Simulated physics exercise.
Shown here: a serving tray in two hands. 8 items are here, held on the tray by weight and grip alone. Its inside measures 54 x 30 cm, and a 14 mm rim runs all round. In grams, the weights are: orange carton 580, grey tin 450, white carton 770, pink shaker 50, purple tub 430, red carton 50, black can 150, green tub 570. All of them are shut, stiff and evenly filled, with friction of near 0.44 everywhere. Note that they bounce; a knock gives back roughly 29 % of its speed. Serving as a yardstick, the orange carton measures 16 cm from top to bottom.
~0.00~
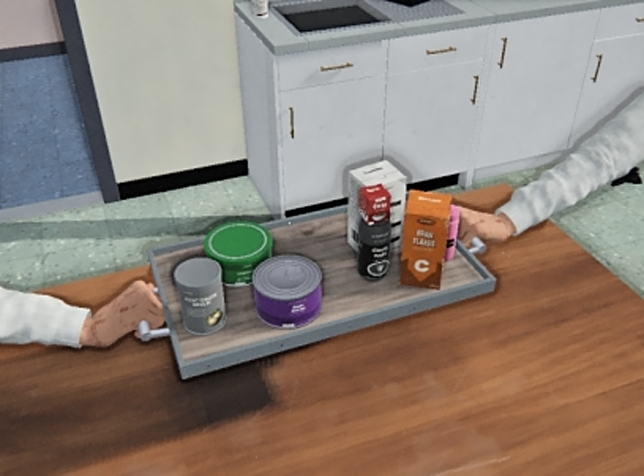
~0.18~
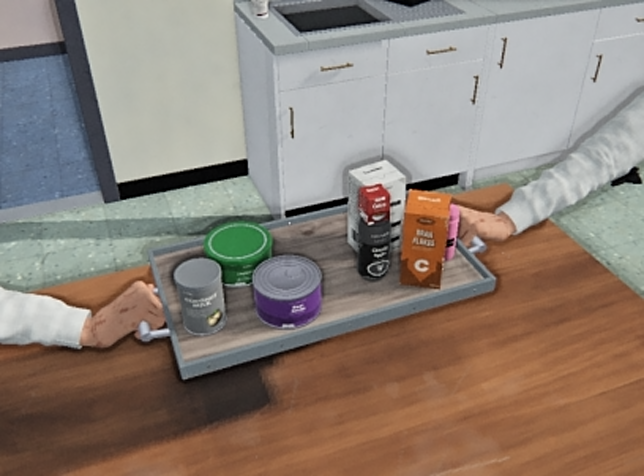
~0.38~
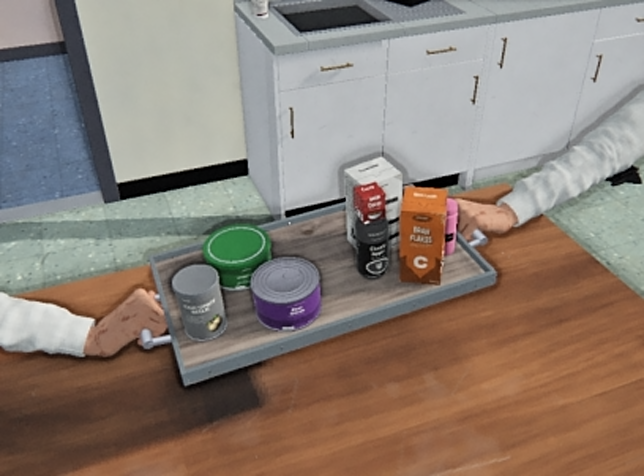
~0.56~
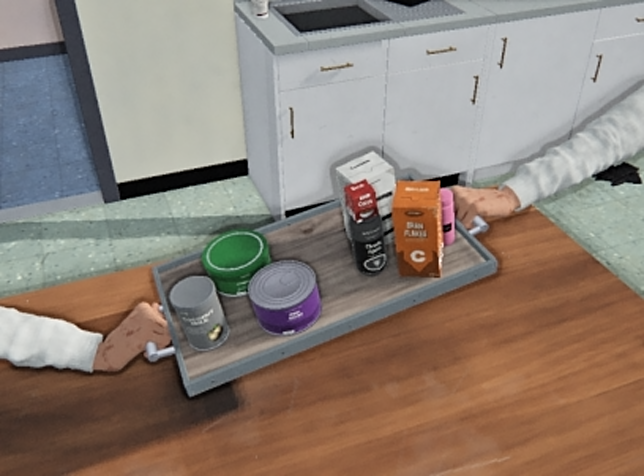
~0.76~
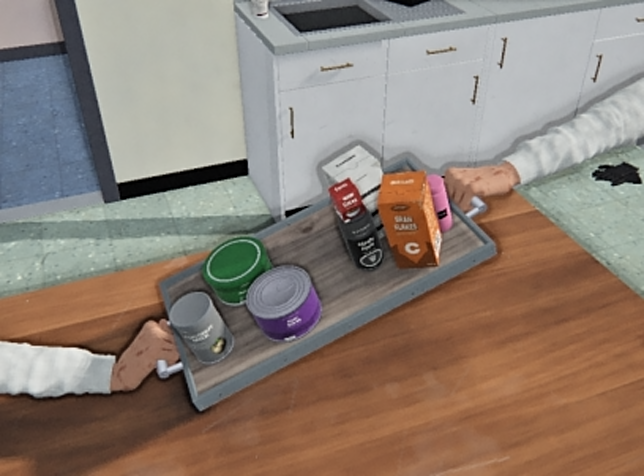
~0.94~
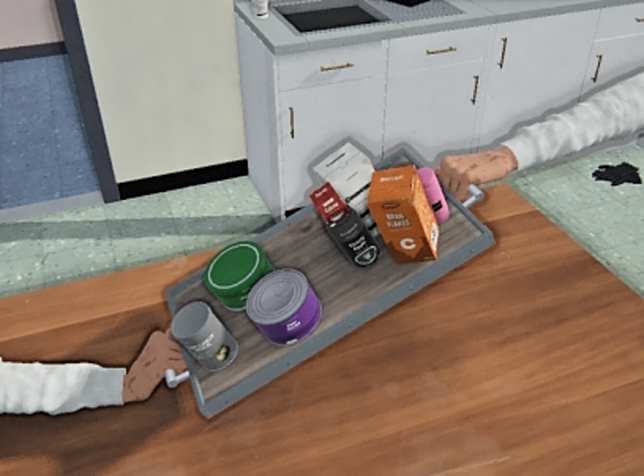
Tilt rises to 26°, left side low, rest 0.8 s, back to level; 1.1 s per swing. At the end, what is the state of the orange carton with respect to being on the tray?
It is still on the tray.
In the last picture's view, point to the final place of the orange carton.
It settles at around (316, 273).
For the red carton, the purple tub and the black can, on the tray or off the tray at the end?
Afterwards, the red carton leaves its support, the purple tub stays on its support, and the black can stays on its support.
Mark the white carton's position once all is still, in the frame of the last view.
It finishes around (228, 217).
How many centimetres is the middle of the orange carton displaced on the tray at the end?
It ends up around 21 cm from its start.
After 1.24 s, tilt 26°, left edge down; orange carton slid 3 cm near (387, 224); red carton on its side; black can tipped 57° from how it sat.
After 1.64 s, tilt 26°, left edge down; red carton now off the tray; orange carton slid 16 cm near (322, 269); pink shaker on its side.
After 2.04 s, tilt 26°, left edge down; orange carton slid 21 cm near (299, 289); pink shaker on its side; black can on its side.
At rest (3.6 s), off the tray, red carton; tipped over on the tray, pink shaker and black can; not toppled but over 5 cm from the start, orange carton, white carton, purple tub and green tub; grey tin in place, give or take 5 cm. Seen from the same camera at the end, orange carton near (316, 273).
